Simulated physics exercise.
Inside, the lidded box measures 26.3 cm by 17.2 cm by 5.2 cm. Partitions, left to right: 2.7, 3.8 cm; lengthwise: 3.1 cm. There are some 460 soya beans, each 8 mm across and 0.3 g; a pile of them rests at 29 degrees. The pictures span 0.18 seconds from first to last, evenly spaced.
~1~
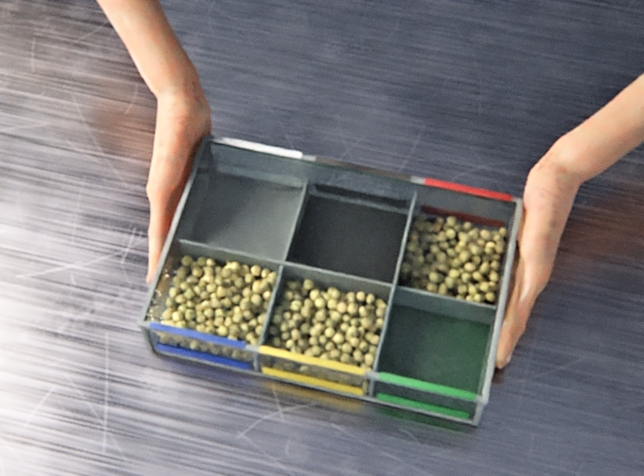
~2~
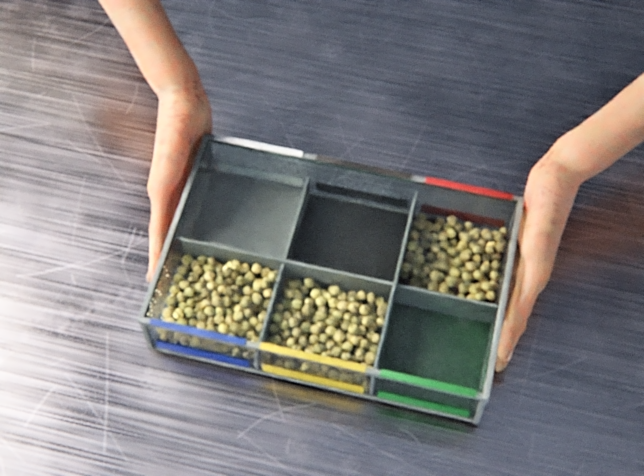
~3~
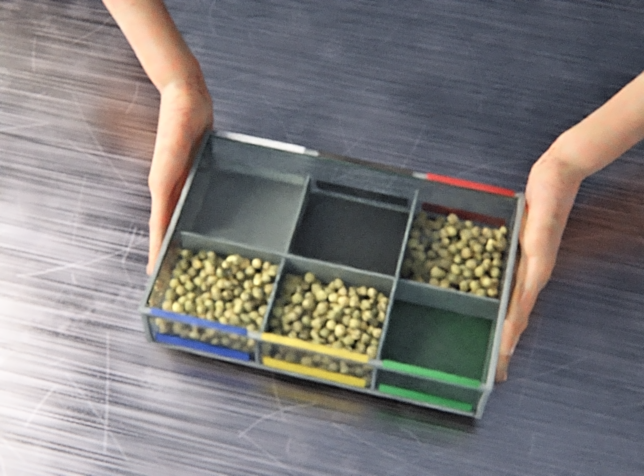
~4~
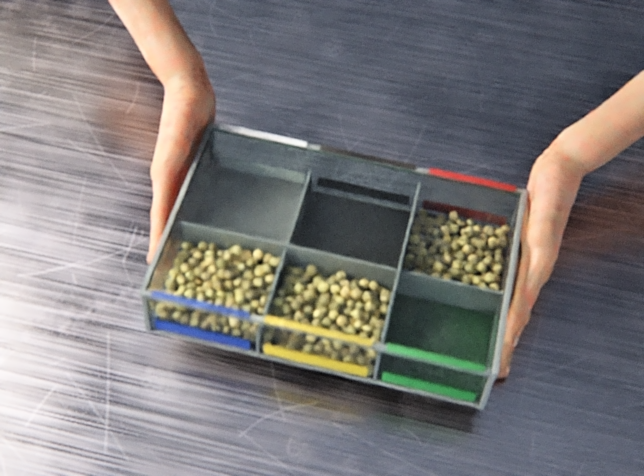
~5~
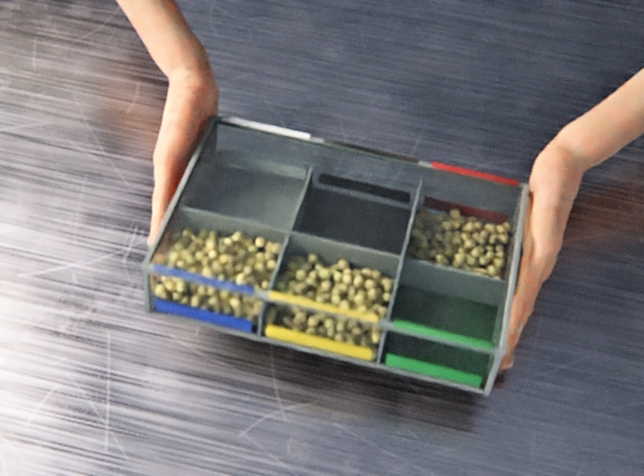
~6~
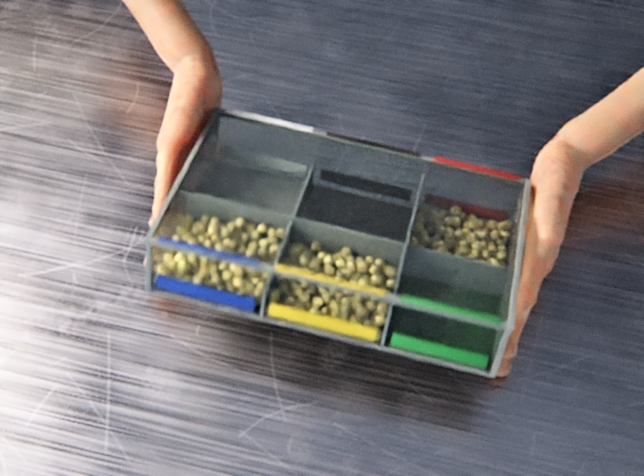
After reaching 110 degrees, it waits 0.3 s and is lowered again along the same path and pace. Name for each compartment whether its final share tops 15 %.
Red compartment: Beats the threshold, blue compartment: Fails to beat the threshold, green compartment: Fails to beat the threshold, yellow compartment: Fails to beat the threshold, white compartment: Beats the threshold, black compartment: Beats the threshold.
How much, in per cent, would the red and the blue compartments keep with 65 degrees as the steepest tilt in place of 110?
Red 30 %, blue 30 %.
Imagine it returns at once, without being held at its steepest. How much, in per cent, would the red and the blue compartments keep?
In per cent: Red 30; blue 0.
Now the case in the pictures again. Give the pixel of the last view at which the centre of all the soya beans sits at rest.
In the last view, approximately (367, 223).
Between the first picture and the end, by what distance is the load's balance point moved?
The balance point ends up some 8.0 centimetres from where it began.
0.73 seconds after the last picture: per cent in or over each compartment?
Red = 30, blue = 5, green = 0, yellow = 5, white = 25, black = 35 (per cent).
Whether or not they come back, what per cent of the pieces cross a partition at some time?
Around 70 in a hundred.
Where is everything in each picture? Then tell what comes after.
In the first frame, box tilt 0 degrees, front corners at (144, 322) and (482, 398); red 30 %, blue 40 %, yellow 35 %.
In the second frame, box tilt 1 degrees, front corners at (144, 319) and (484, 395).
In the third frame, box tilt 4 degrees, front corners at (145, 309) and (487, 386), lowest corner right back.
In the fourth frame, box tilt 9 degrees, front corners at (146, 291) and (492, 371), lowest corner right back.
In the fifth frame, box tilt 15 degrees, front corners at (148, 266) and (500, 349), lowest corner right back.
In the sixth frame, box tilt 22 degrees, front corners at (152, 238) and (508, 325), lowest corner right back; red 30 %, blue 40 %, yellow 35 %.
Then, 0.73 s after the last picture, tilt 110 degrees; red 30 %, blue 5 %, yellow 5 %, white 25 %, black 35 %.
Then, 1.22 s after the last picture, tilt 60 degrees; red 35 %, white 30 %, black 40 %.
Then, 1.77 s after the last picture, tilt 0 degrees; red 35 %, white 30 %, black 40 %.
In the end, red 35 %, blue 0 %, green 0 %, yellow 0 %, white 30 %, black 40 %.
